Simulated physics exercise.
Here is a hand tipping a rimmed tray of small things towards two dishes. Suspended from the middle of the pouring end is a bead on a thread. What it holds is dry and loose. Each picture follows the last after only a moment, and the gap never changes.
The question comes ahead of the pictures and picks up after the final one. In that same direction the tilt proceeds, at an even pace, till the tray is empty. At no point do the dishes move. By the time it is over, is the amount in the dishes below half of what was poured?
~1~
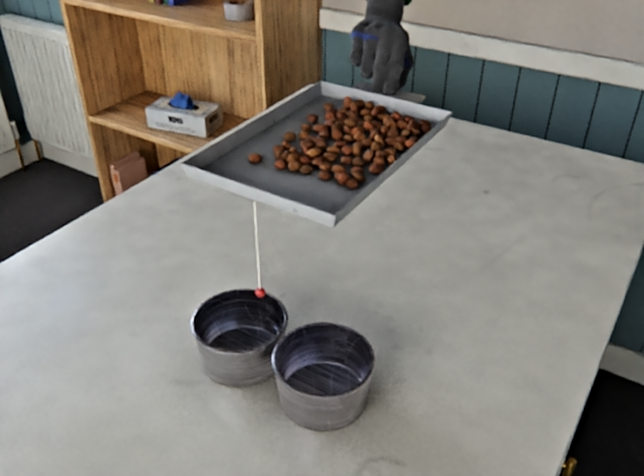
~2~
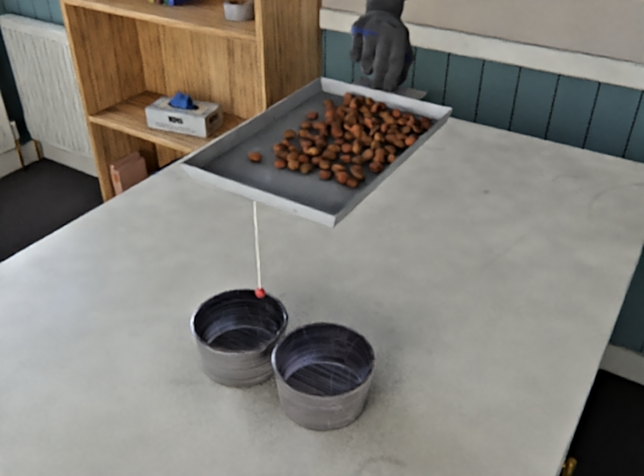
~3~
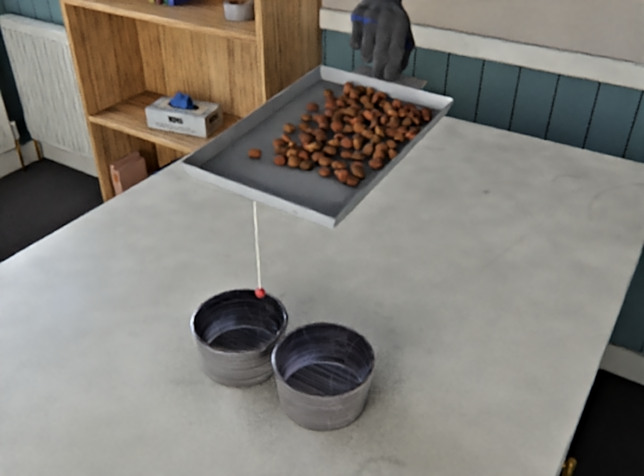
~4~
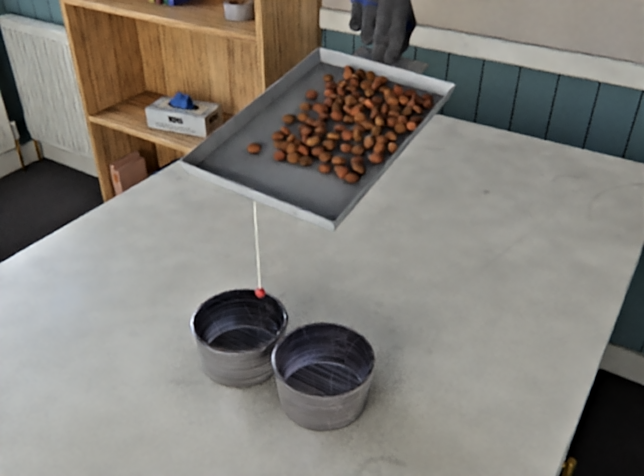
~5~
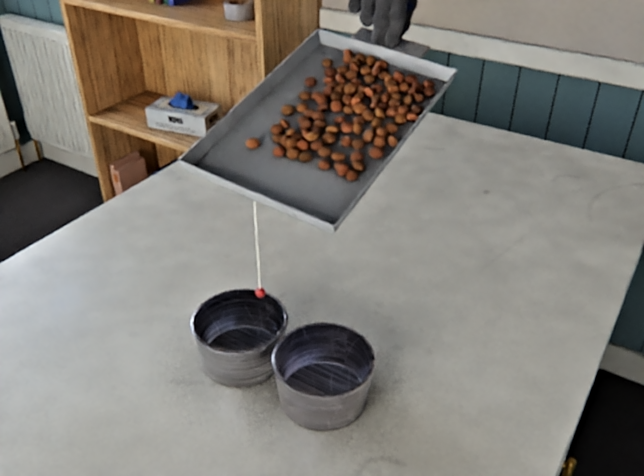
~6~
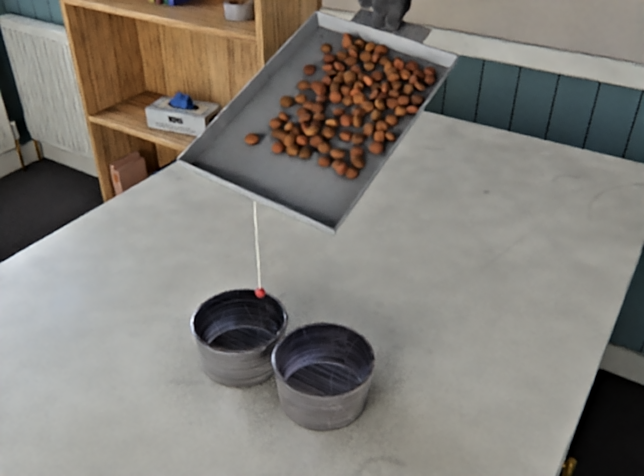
No.
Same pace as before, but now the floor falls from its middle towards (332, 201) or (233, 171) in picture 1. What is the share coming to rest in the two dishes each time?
About 80 % and about 10 %.
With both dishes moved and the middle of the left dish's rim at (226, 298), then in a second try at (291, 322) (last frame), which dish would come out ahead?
The first time it's the right member, the second time the left member.
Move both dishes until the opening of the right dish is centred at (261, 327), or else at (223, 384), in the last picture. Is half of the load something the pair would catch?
First try: Lower than half; second try: Lower than half.
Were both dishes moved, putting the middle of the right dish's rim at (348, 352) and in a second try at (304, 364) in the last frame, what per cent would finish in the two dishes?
Trial 1 60%, trial 2 90%.
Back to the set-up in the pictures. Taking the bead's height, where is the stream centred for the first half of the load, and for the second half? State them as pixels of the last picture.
Around (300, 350) first; around (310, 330) second.
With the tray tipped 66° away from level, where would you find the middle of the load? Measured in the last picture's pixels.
Its middle sits at about pixel (310, 207).
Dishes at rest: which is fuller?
Well, that is right of the pair.
Soon after the last picture, tray tipped steeply; most on the tray; about a quarter in the air.
A little later, tray tipped past a quarter turn; a stray few on the tray; about two thirds in the right dish; a small part in the left dish; about a quarter outside both; a small part in the air.
Later still, tray tipped past a quarter turn; about two thirds in the right dish; about a quarter in the left dish; about a quarter outside both.
At rest, tray tipped past a quarter turn; about two thirds in the right dish; about a quarter in the left dish; about a quarter outside both.
